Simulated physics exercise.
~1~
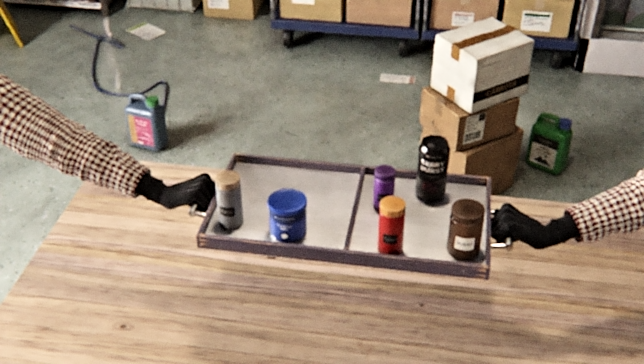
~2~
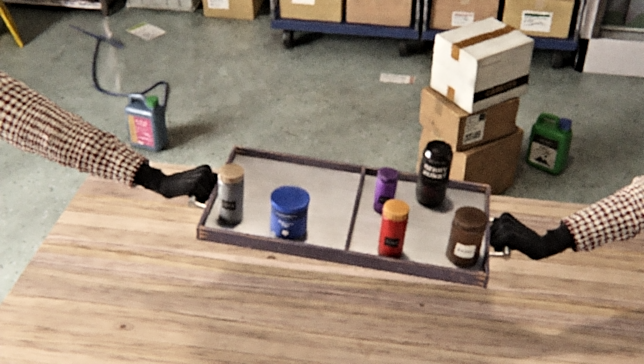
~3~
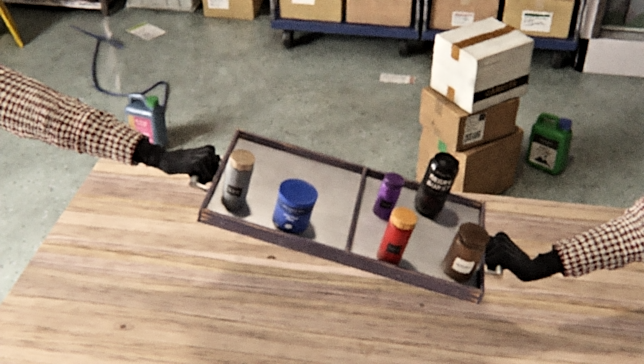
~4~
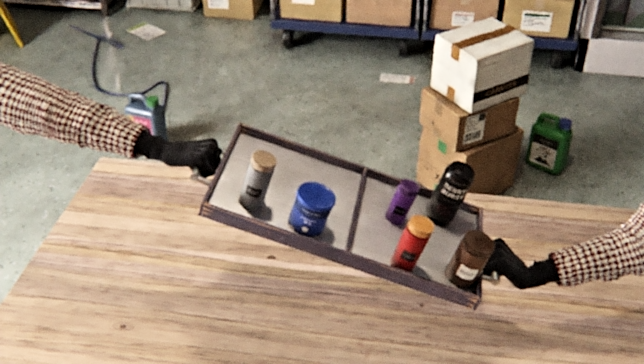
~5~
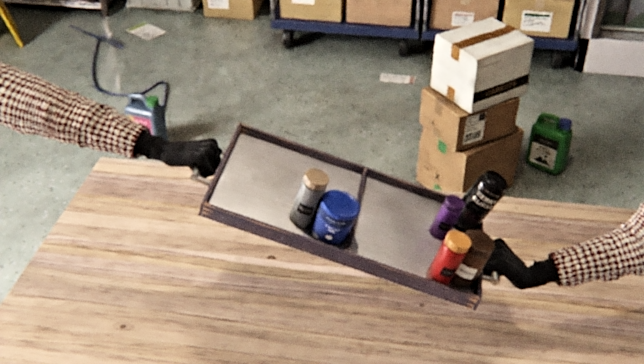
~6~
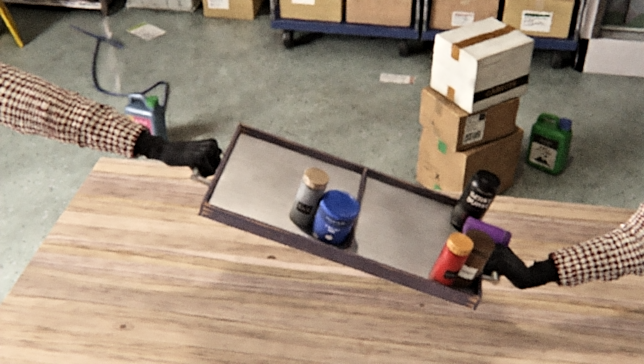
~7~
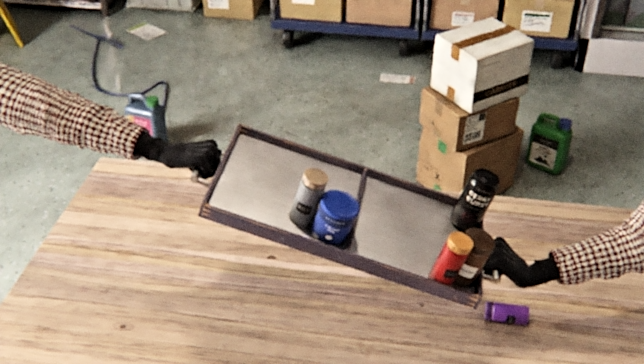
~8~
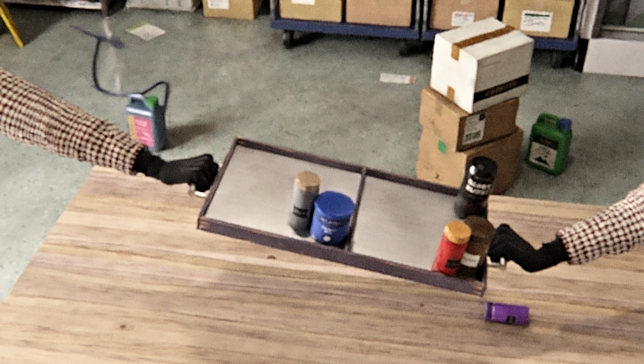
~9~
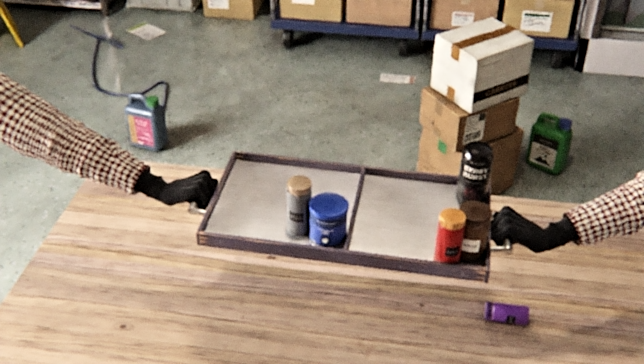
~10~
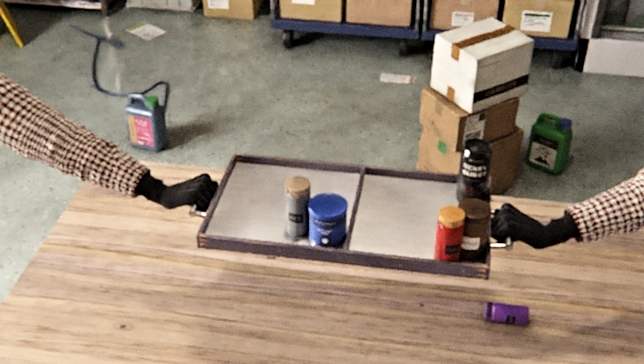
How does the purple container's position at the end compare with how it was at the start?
At the start it stands upright on the tray, and at the end it lies on its side on the table.
